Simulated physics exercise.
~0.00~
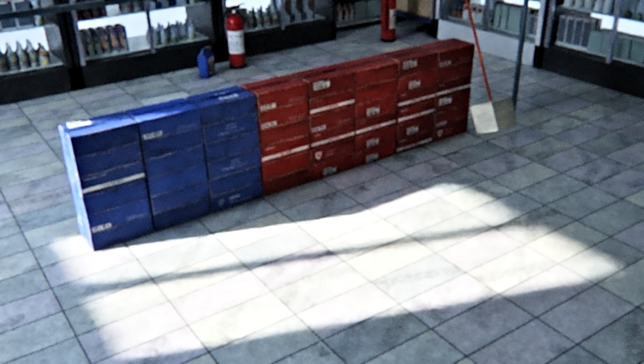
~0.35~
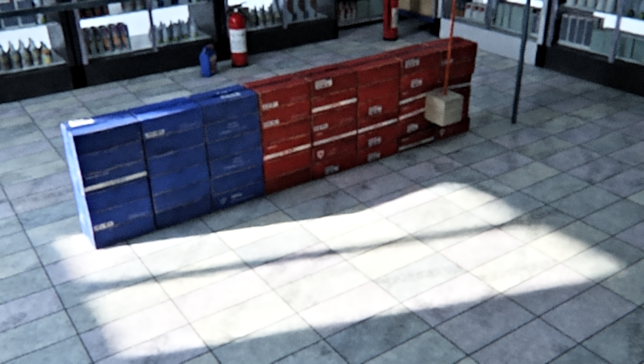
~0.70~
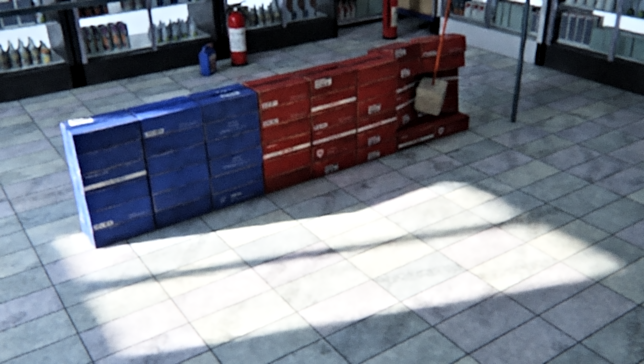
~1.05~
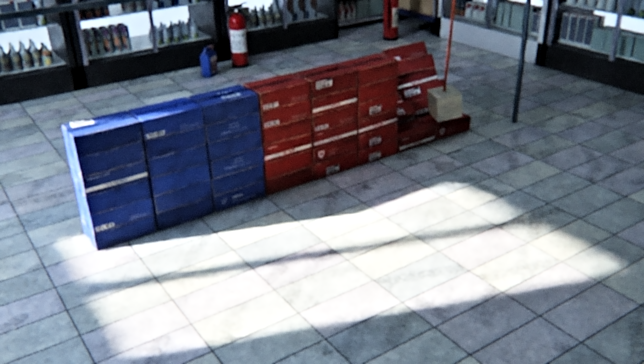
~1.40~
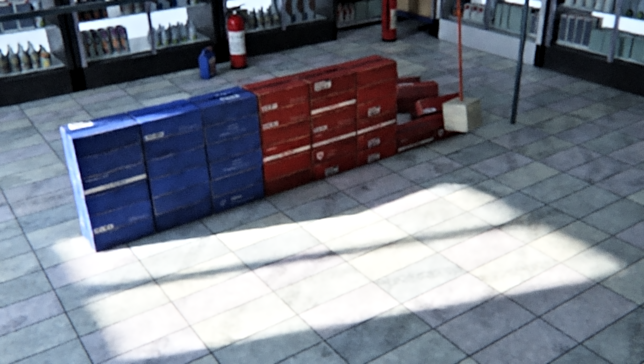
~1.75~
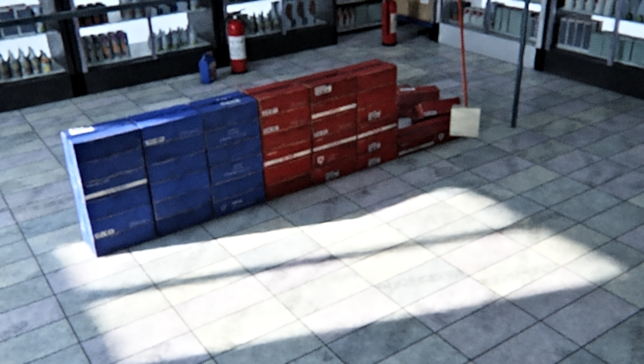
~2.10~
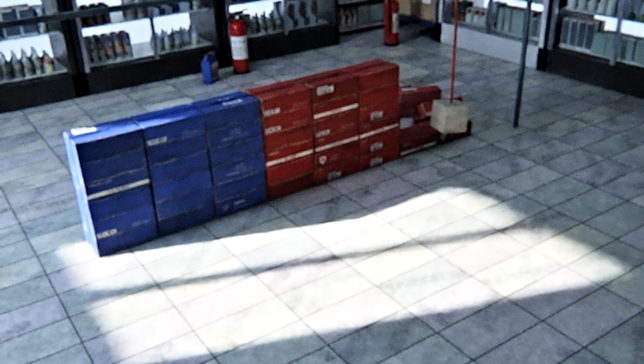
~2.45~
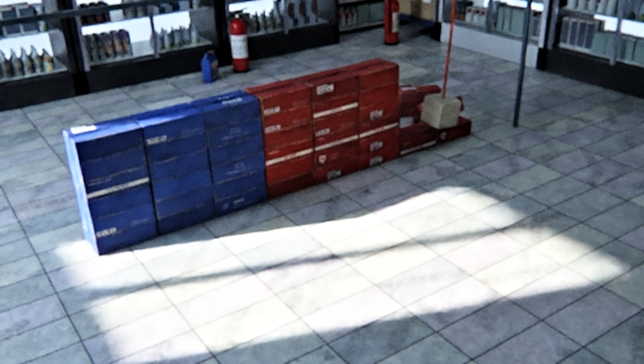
A hanging block swings left into the red boxes, toppling the right end, and keeps swaying.
